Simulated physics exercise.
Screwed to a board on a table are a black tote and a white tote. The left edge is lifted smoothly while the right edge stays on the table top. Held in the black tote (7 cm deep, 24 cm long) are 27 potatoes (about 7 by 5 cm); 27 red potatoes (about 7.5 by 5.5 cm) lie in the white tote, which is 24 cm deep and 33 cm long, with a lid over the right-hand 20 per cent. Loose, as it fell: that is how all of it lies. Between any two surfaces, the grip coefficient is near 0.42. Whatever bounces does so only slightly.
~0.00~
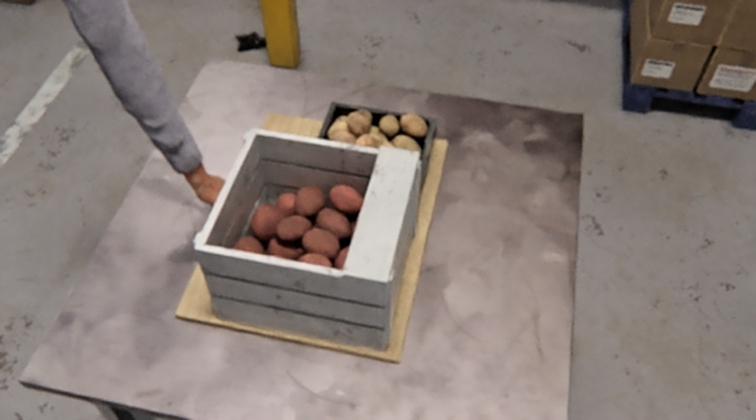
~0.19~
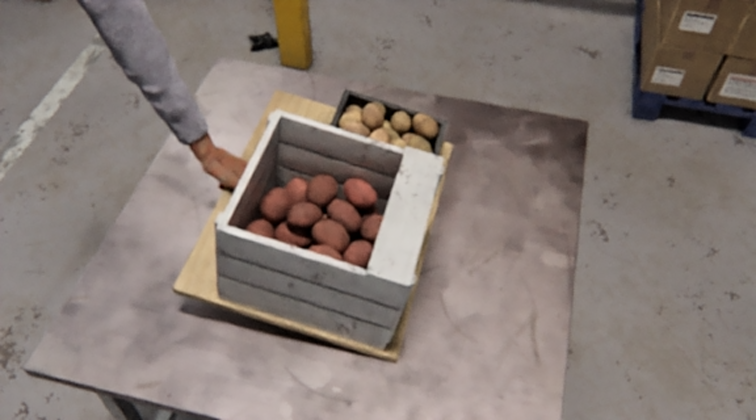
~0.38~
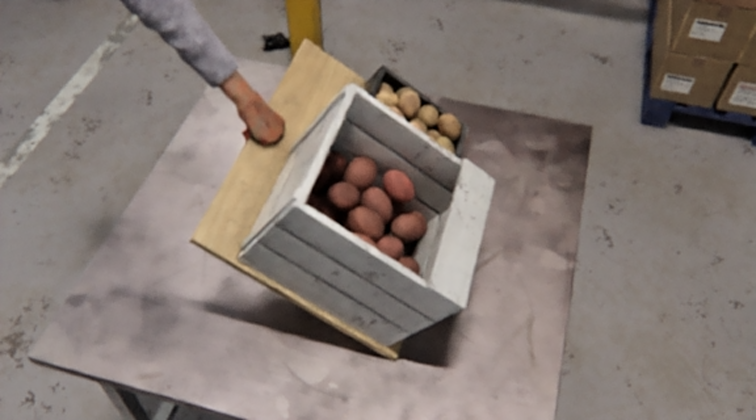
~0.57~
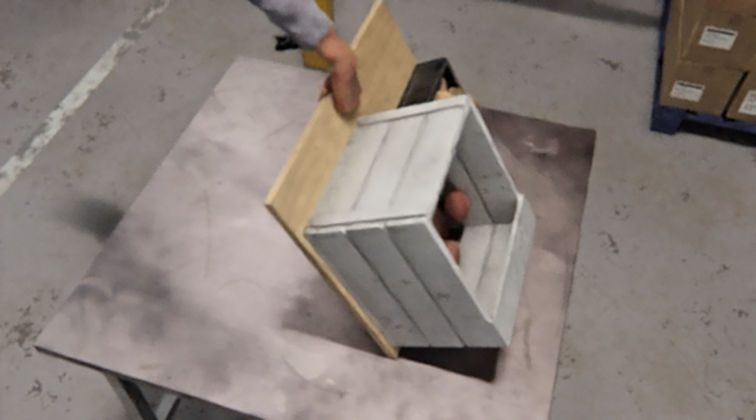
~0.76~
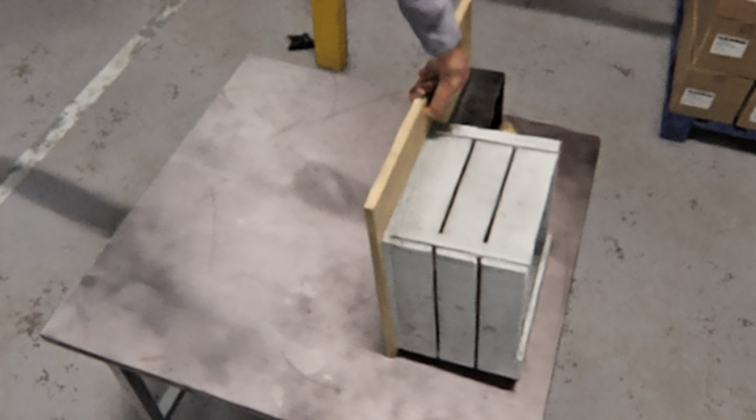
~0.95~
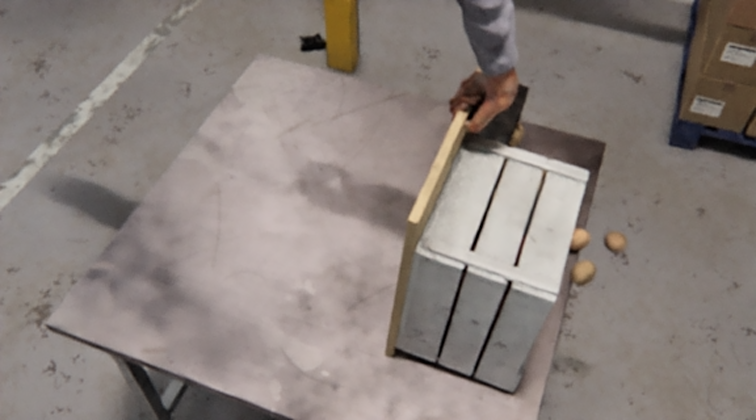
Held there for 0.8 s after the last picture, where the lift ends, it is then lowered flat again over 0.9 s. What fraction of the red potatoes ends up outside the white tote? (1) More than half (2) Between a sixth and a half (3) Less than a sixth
Less than a sixth.
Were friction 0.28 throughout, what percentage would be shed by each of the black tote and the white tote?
That would cost the black tote 90 and the white tote 20 per cent of the load.
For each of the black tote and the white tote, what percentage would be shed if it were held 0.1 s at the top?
With that change, black tote sheds 90 percent and white tote sheds 10 percent.
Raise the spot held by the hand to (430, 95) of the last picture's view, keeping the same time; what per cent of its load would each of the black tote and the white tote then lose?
In that setup the black tote sheds 90 per cent of its load, while the white tote sheds 0 per cent.
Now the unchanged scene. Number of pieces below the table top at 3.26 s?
Roughly 10 in all.
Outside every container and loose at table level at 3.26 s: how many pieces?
The number is some 18.
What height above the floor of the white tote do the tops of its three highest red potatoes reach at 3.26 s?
Roughly 13 cm high.
After 1.32 s, tilt 94°; 23 of 27 out of the black tote and 2 of 27 out of the white tote.
After 1.78 s, tilt 94°; 23 of 27 out of the black tote and 2 of 27 out of the white tote.
After 2.43 s, tilt 14°; 26 of 27 out of the black tote and 2 of 27 out of the white tote.
Final count (at 3.26 s), 26 of 27 out of the black tote and 2 of 27 out of the white tote. Asked share, 2 of 27, 7 per cent.
